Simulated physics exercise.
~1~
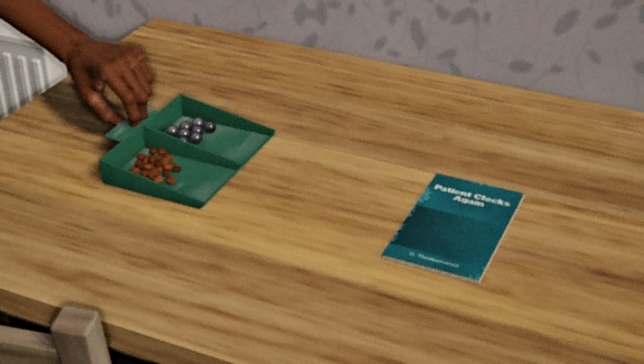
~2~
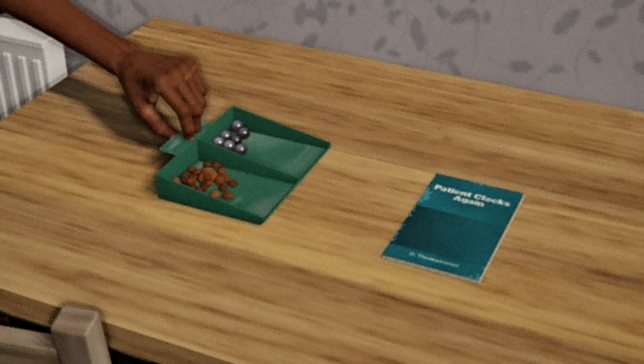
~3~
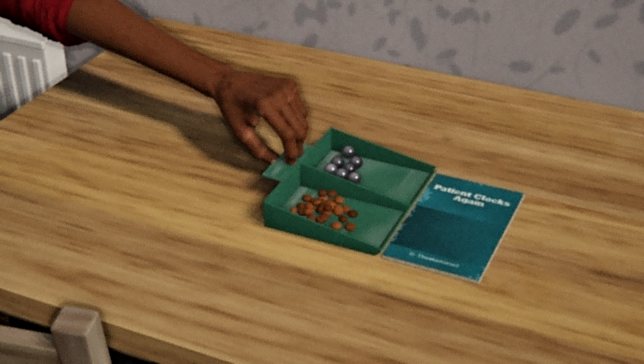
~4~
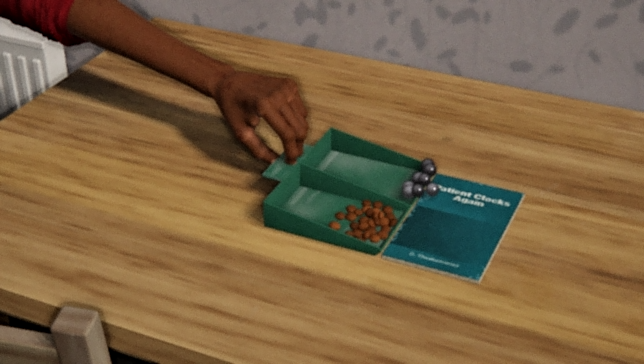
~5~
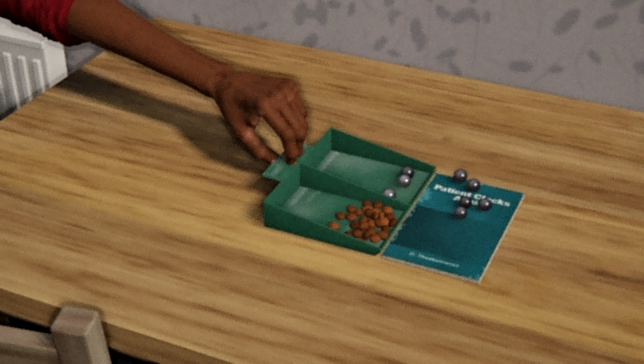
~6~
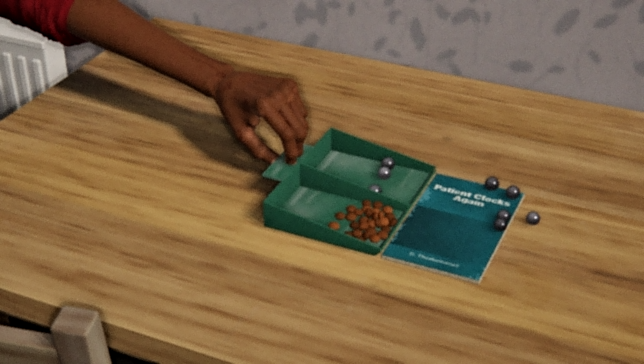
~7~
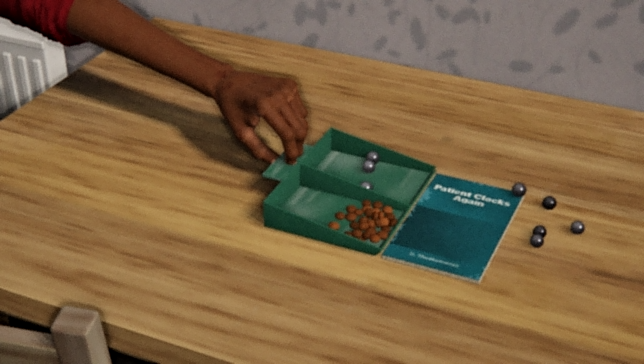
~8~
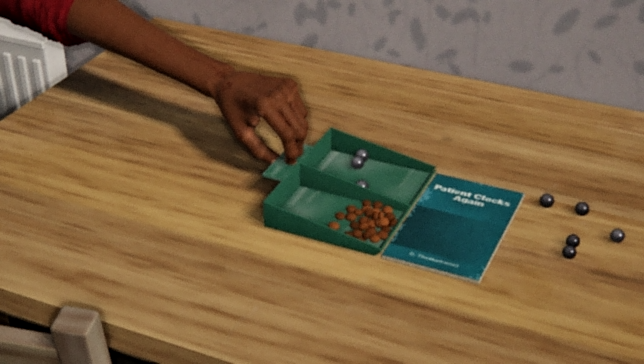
Green divided tray pushed right by a hand stops against a teal book, brown pieces staying in as most silvery balls roll out across it.
